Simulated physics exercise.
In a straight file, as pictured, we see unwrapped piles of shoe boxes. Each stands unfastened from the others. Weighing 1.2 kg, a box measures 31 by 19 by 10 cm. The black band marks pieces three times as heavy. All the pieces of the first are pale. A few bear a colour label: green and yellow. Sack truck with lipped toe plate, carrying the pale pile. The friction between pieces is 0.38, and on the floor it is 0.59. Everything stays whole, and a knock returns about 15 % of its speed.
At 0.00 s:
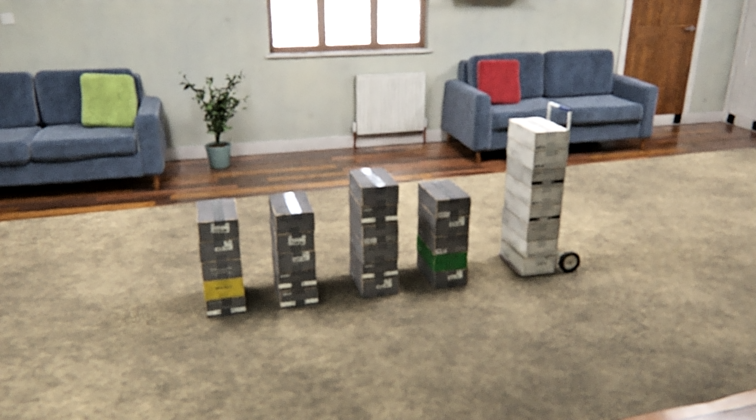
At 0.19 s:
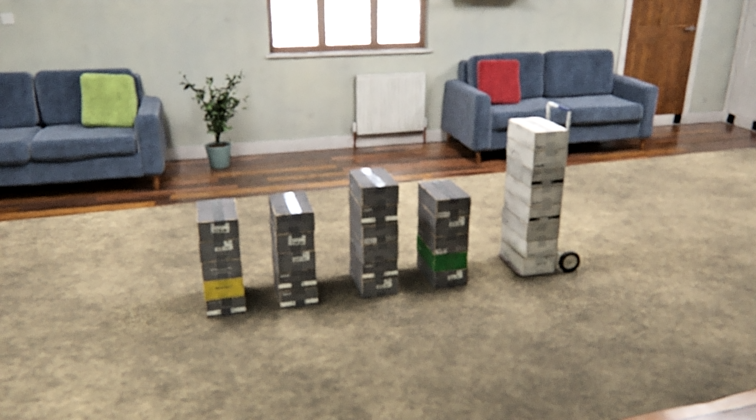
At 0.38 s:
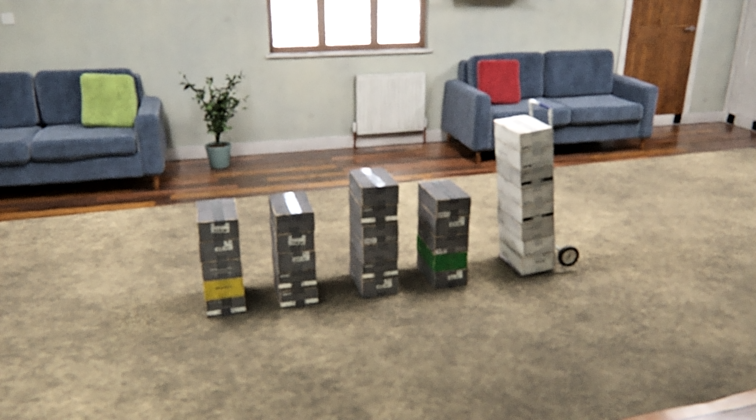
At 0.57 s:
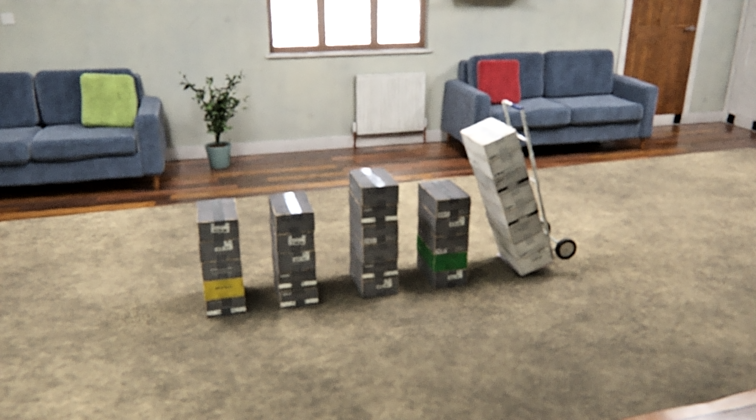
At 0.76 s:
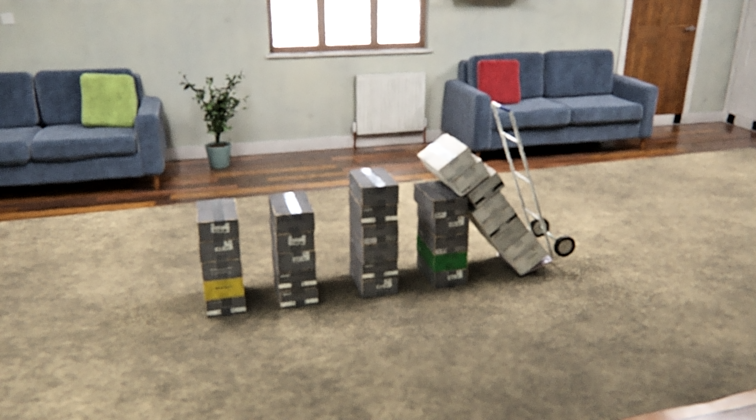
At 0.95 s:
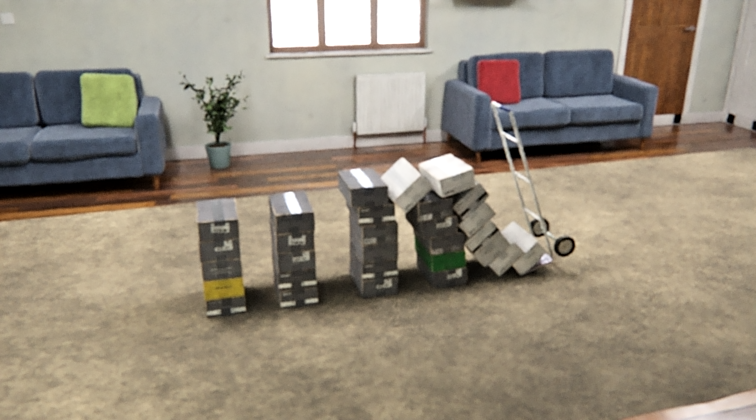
A sack truck carrying a tall pale stack of boxes tilts forward to the left, and the stack leans off it onto the nearest of four grey stacks, its boxes separating and pushing the next stack's top box leftward.
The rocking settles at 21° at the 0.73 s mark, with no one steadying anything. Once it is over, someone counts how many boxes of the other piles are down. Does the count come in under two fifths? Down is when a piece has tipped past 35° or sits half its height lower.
Yes.
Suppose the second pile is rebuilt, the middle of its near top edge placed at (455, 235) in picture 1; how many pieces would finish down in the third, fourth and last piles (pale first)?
Counts down - third: 0; fourth: 0; last: 0.
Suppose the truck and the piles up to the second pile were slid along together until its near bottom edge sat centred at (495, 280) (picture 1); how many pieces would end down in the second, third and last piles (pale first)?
Second 4, third 0, last 0.
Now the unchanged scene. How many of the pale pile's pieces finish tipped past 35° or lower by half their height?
The total comes to 7.
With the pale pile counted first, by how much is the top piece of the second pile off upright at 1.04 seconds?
10° from upright.
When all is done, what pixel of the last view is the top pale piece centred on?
In the last view it ends up close to (374, 199).
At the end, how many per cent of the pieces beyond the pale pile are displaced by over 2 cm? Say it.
45 % shifted.
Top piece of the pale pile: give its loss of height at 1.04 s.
25 cm.
By 1.04 s, 8 of the pale pile down; none of the 21 other boxes down, 7 disturbed; green box tilted 7°.
By 1.22 s, 8 of the pale pile down; none of the 21 other boxes down, 8 disturbed; green box tilted 16°.
By 1.80 s, 8 of the pale pile down; 2 of the 21 other boxes down; green box tilted 20°.
When it is over (3.1 s), 7 of the pale pile down; 2 of the 21 other boxes down; green box tilted 20°; yellow box unmoved. That is 10 per cent. In pixels of the last frame, middles, green box near (427, 250), yellow box near (223, 275).
